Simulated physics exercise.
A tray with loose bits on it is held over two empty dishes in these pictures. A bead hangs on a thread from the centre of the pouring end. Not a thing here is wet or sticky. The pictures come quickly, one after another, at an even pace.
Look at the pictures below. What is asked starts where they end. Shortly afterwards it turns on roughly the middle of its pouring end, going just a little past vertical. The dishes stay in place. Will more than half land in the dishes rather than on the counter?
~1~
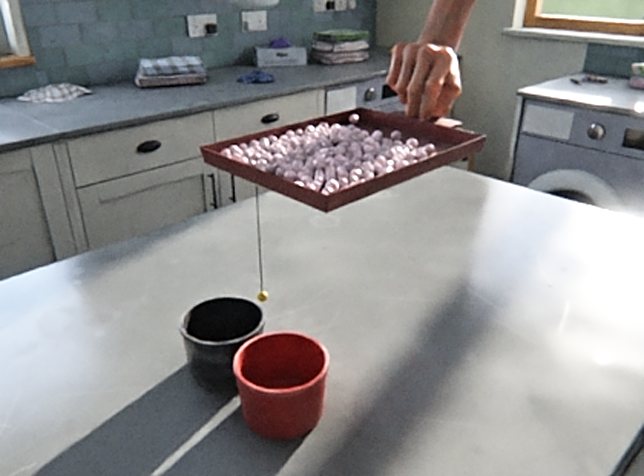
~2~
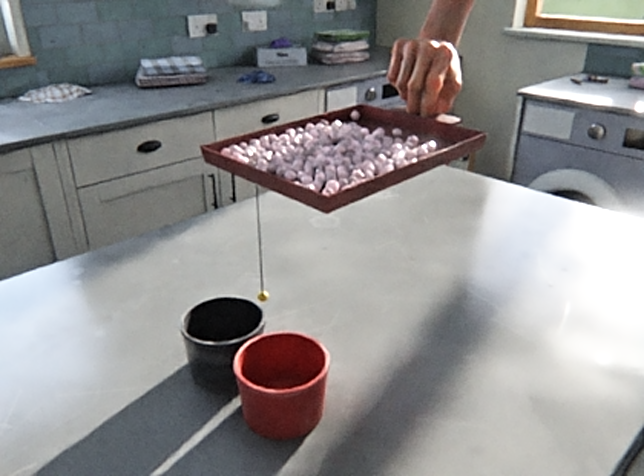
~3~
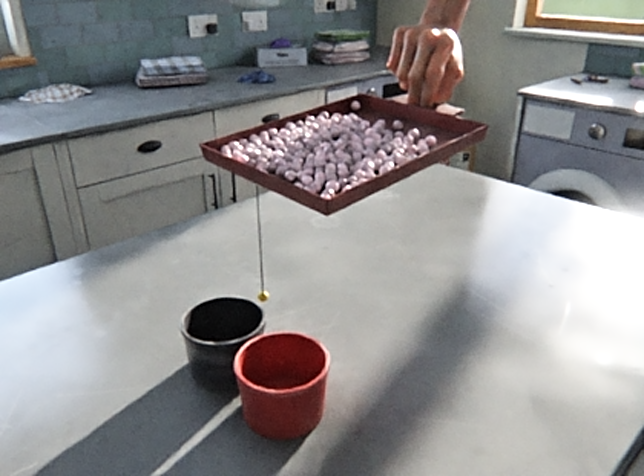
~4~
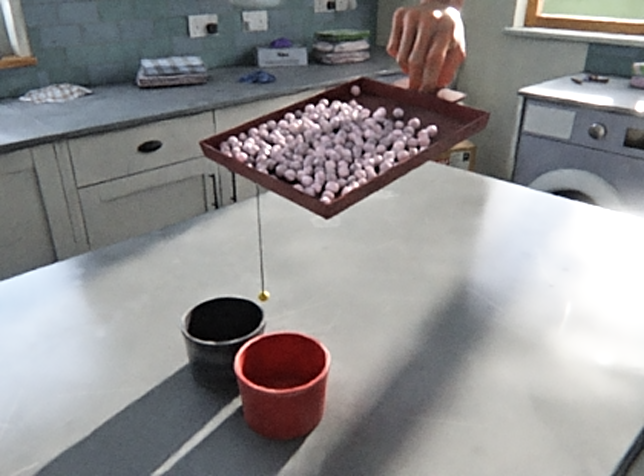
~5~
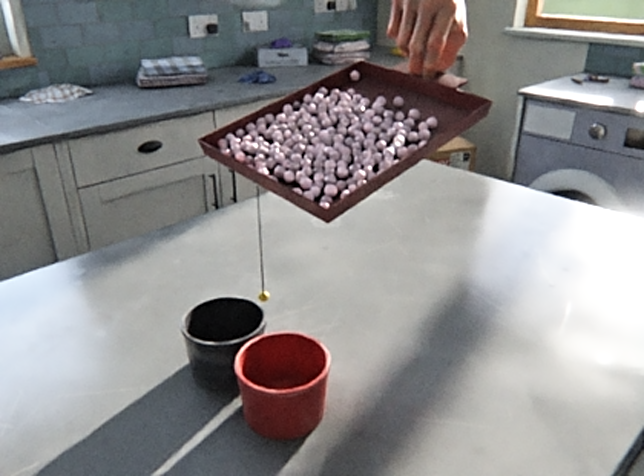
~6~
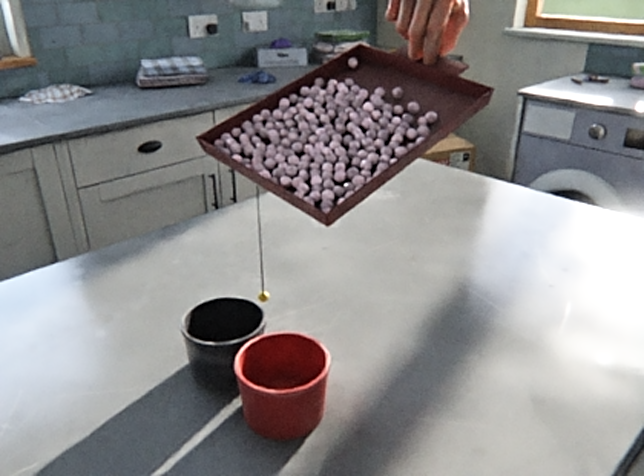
Yes.
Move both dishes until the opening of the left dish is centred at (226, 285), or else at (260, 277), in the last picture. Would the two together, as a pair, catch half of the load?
Result, first setup: The minor share; second setup: The minor share.
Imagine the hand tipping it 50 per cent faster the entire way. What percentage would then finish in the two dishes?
It would be close to 60 per cent.
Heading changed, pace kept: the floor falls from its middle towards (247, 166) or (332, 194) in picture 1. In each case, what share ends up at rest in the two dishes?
I'd say roughly 20 percent with the first slope, 50 percent with the other.
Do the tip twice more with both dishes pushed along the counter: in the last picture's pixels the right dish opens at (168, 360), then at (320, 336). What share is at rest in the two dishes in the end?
Trial 1 0%, trial 2 30%.
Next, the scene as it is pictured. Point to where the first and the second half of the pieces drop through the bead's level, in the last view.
About (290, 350) to begin with, then about (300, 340).
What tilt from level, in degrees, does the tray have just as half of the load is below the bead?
95°.
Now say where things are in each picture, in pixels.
In the first frame, corners of the pouring end (204, 147) and (327, 193), level; middle of the load (325, 153), sugar pearls; left dish (190, 355); right dish (247, 402); bead on its thread (262, 296).
In the second frame, corners of the pouring end (204, 146) and (327, 194), level; middle of the load (326, 152).
In the third frame, corners of the pouring end (204, 144) and (327, 198), tipped barely, lowest at the right corner; middle of the load (326, 147).
In the fourth frame, corners of the pouring end (203, 141) and (327, 202), tipped a little, lowest at the right corner; middle of the load (328, 147).
In the fifth frame, corners of the pouring end (202, 139) and (327, 207), tipped a little, lowest at the right corner; middle of the load (327, 142), just a few on the move.
In the sixth frame, corners of the pouring end (200, 137) and (326, 212), tipped clearly, lowest at the right corner; middle of the load (324, 140), almost all on the move; left dish (191, 356); right dish (248, 403).
Just after the last frame, tray tipped steeply; every one on the tray.
A moment on, tray tipped past a quarter turn; about a tenth on the tray; roughly half in the right dish; about a tenth in the left dish; roughly a quarter outside both; roughly a quarter in the air.
Further on, tray tipped past a quarter turn; roughly two thirds in the right dish; about a tenth in the left dish; roughly a third outside both.
When it is over, tray tipped past a quarter turn; roughly two thirds in the right dish; about a tenth in the left dish; roughly a third outside both.
